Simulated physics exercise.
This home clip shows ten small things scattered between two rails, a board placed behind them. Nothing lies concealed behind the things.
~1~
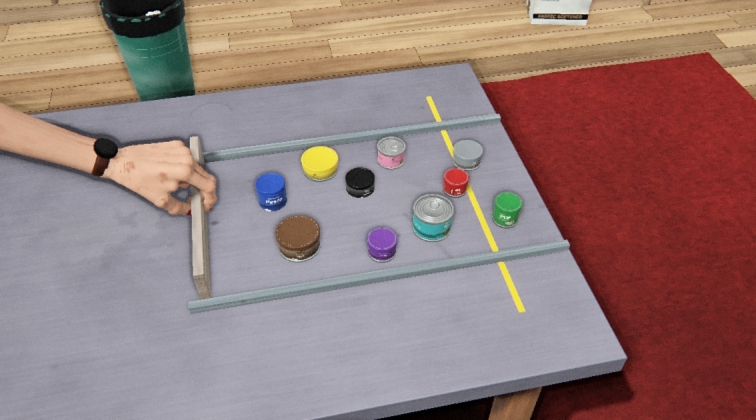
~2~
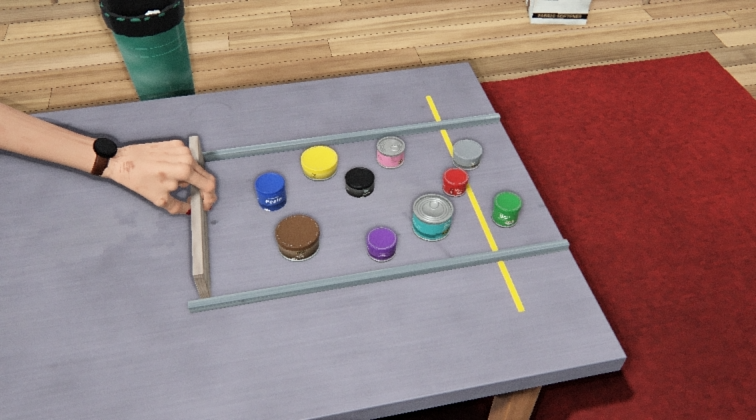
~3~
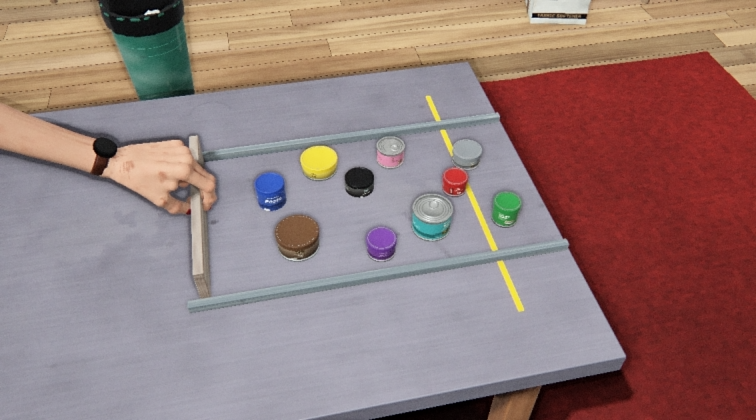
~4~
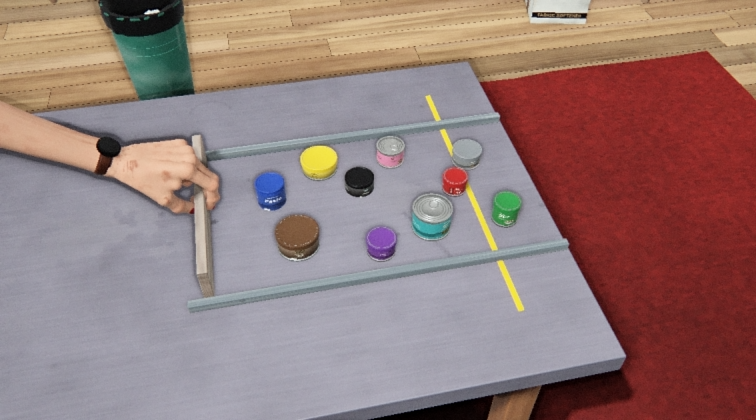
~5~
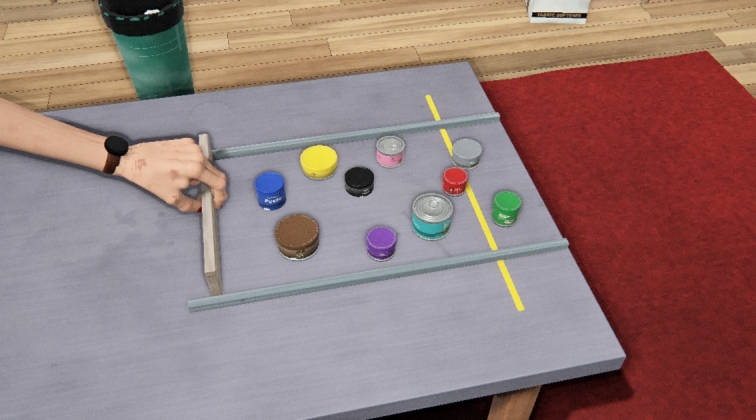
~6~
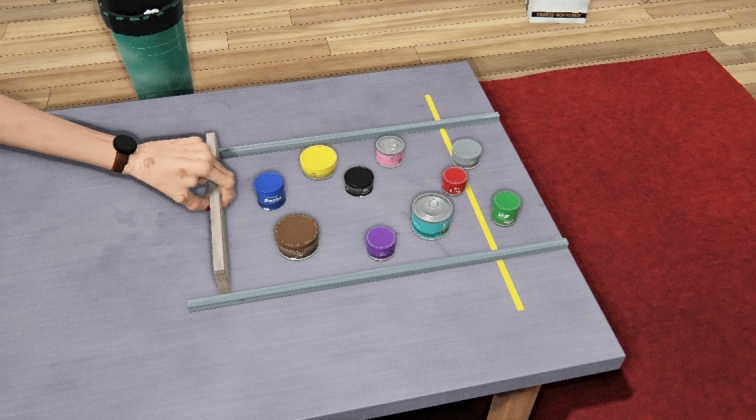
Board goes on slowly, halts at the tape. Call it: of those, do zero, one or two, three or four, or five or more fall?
One or two fall.
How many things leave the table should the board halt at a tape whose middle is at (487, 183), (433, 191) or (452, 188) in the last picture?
In order: 4, 0 and 1.
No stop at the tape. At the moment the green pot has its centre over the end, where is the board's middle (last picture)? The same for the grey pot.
Middle: Roughly (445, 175); roughly (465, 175).
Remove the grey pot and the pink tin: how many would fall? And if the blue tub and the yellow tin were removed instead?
The counts would be 1 and 1.
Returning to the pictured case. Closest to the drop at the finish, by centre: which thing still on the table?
It would be the turquoise tin.
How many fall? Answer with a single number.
Total count: 2.
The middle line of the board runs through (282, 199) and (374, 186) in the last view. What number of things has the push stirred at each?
Moved so far: 2, later 7.
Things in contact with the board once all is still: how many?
In contact: 5.
Soon after, none off yet; green pot at rest near (506, 209); grey pot at rest near (466, 154); red tin at rest near (454, 182).
Then, none off yet; green pot moved about its own width near (538, 207); grey pot moved about its own width near (490, 152); red tin moving near (461, 183).
By the end, the number that fall off is one or two; fallen, grey pot and green pot.
